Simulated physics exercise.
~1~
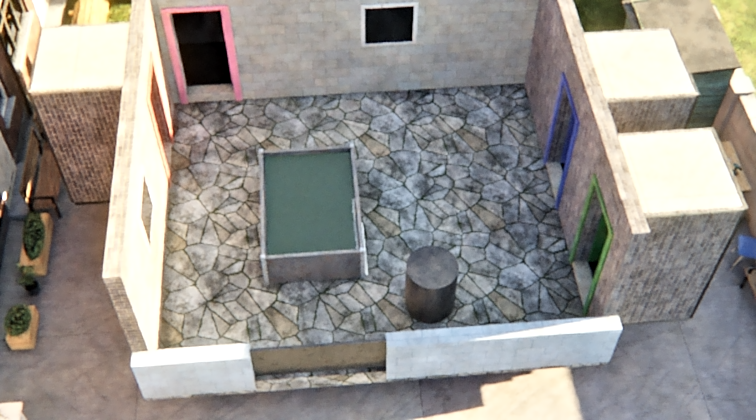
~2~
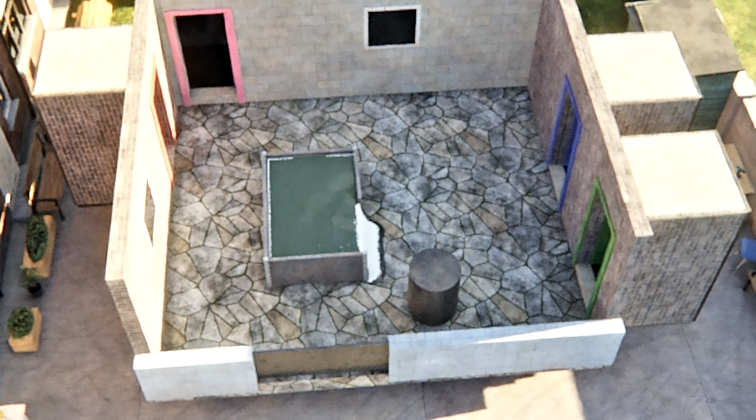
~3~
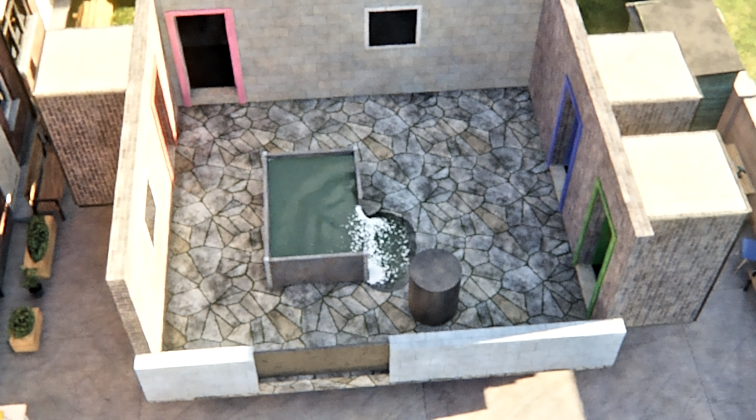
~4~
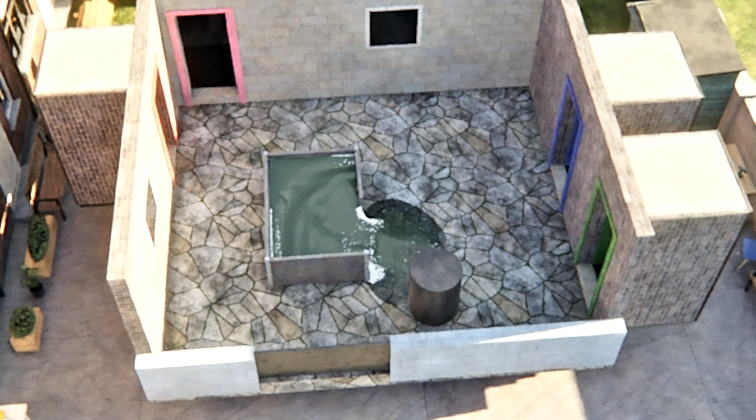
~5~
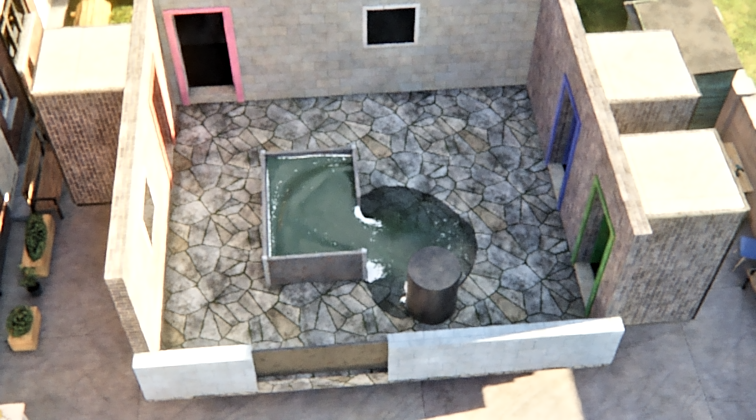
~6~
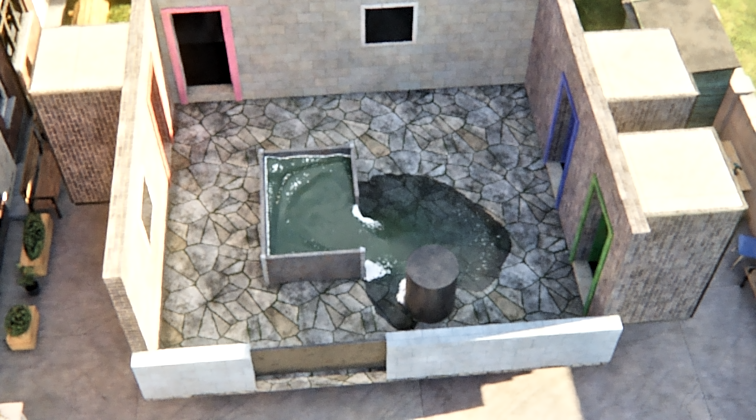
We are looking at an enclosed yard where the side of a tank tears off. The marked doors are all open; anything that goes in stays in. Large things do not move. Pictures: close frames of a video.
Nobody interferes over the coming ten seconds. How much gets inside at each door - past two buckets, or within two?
In order: The red door will let in an allowed amount, the blue door will let in too much, the pink door will let in an allowed amount, the green door will let in too much.
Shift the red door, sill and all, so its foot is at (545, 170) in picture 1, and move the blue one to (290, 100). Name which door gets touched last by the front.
It would be the one in pink, I think.
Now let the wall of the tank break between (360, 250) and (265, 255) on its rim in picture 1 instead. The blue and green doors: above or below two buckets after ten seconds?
Note - blue door: Short of the mark, green door: Past the mark.
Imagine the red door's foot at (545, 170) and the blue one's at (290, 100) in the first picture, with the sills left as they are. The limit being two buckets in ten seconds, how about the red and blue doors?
Red is flooded, blue is not flooded.
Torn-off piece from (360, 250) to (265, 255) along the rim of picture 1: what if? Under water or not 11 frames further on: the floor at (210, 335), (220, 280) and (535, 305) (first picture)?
Taken in turn they're swamped, unwetted and swamped.
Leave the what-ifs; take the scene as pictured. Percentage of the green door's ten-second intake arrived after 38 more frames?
Roughly 100 percent.
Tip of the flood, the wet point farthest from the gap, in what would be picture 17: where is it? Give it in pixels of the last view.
Front's tip: Near (532, 116).
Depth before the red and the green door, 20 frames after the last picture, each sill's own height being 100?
The first sits near 0 in a hundred and the second near 160 in a hundred.
A moment on, water covers 30 % of the floor; the red door not reached, the blue door wet at the sill, nothing in, the pink door not reached, the green door under two buckets in.
Next, water covers 35 % of the floor; the red door not reached, the blue door under two buckets in, the pink door not reached, the green door over two buckets in.
Then, water covers 50 % of the floor; the red door not reached, the blue door over two buckets in, the pink door not reached, the green door far over two buckets in.
Later, water covers 75 % of the floor; the red door not reached, the blue door far over two buckets in, the pink door not reached, the green door far over two buckets in.
In the end, water covers 95 % of the floor; the red door wet at the sill, nothing in, the blue door far over two buckets in, the pink door wet at the sill, nothing in, the green door far over two buckets in.
